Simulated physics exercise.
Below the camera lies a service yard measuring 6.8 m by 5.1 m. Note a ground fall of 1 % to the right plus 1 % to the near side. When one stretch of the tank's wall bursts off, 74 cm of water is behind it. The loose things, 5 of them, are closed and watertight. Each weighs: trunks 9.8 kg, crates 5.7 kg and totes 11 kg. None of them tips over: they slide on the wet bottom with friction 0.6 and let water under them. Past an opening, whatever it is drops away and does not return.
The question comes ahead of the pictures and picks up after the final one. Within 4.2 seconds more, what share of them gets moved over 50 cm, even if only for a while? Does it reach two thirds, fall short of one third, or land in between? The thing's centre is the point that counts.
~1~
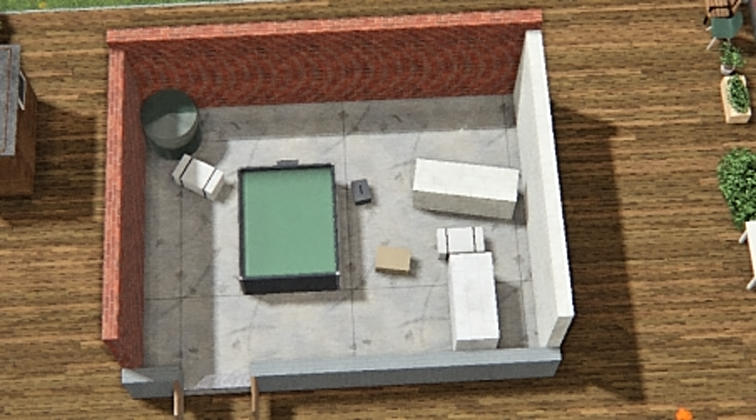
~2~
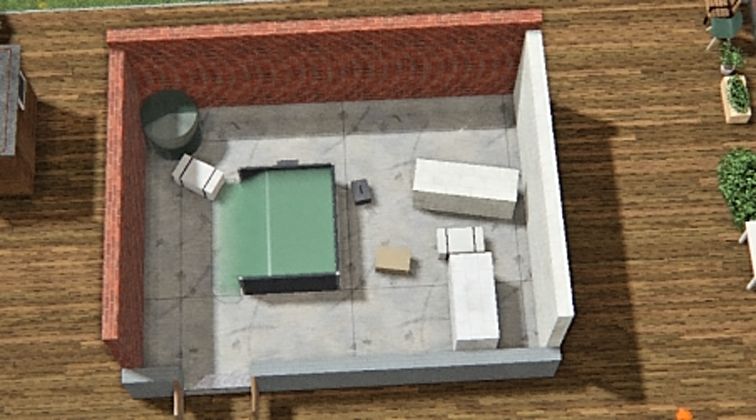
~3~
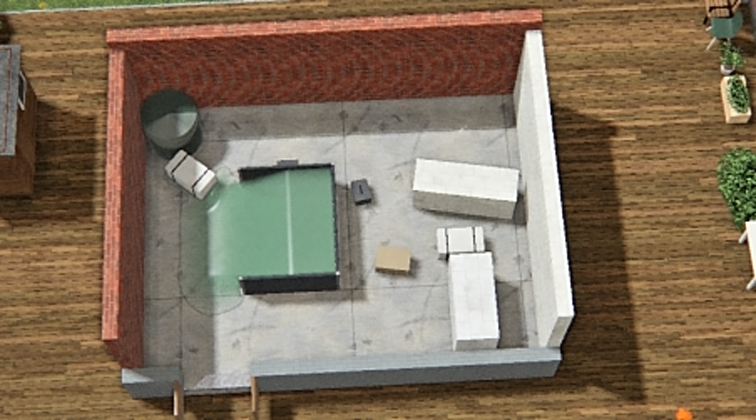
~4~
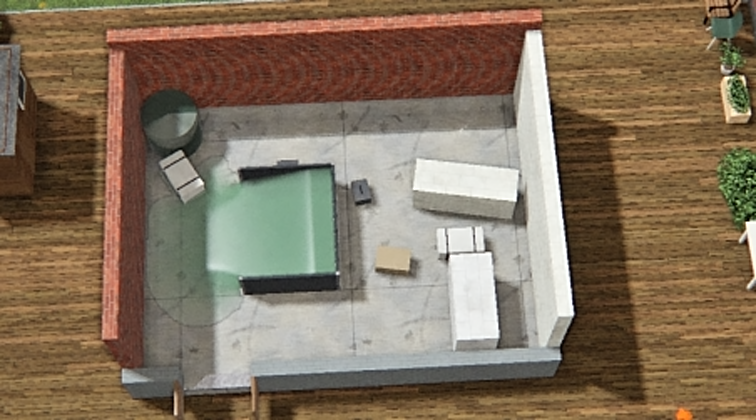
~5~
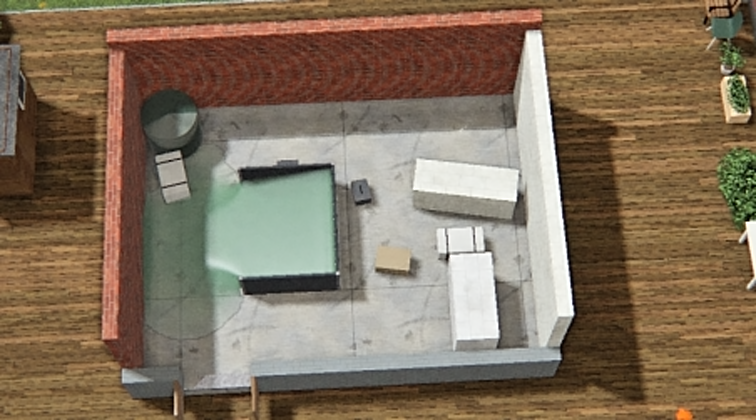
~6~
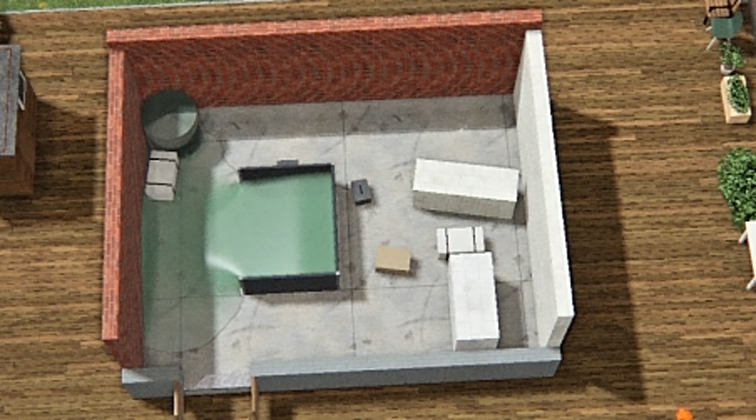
It lands in between one and two thirds.
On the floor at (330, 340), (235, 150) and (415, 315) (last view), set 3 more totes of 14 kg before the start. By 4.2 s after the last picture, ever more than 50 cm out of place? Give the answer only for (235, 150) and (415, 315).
Result, in sequence: Exceeded / not exceeded.
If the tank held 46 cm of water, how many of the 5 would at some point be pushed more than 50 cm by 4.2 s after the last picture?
Then 1.
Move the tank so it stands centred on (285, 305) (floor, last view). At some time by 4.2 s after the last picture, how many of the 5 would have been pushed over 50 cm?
Count: 2.
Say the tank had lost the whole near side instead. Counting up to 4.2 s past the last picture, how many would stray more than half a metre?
Then it comes to 4.
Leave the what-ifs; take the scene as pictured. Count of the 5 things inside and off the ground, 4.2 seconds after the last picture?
By my count, 1.
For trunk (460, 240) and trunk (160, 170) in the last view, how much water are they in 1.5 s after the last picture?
Roughly 0 and 36 cm.
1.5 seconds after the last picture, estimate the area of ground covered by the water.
Somewhere about 14 m2, give or take.
Then, 0.4 s after the last picture 1 of 5 are over 50 cm from their spots; 1 afloat.
Then, 1.5 s after the last picture 0 of 5 are over 50 cm from their spots; 1 afloat.
Then, 2.8 s after the last picture 2 of 5 are over 50 cm from their spots; 1 afloat.
Then, 4.2 s after the last picture 2 of 5 are over 50 cm from their spots, and 2 have been at some point; 1 afloat.
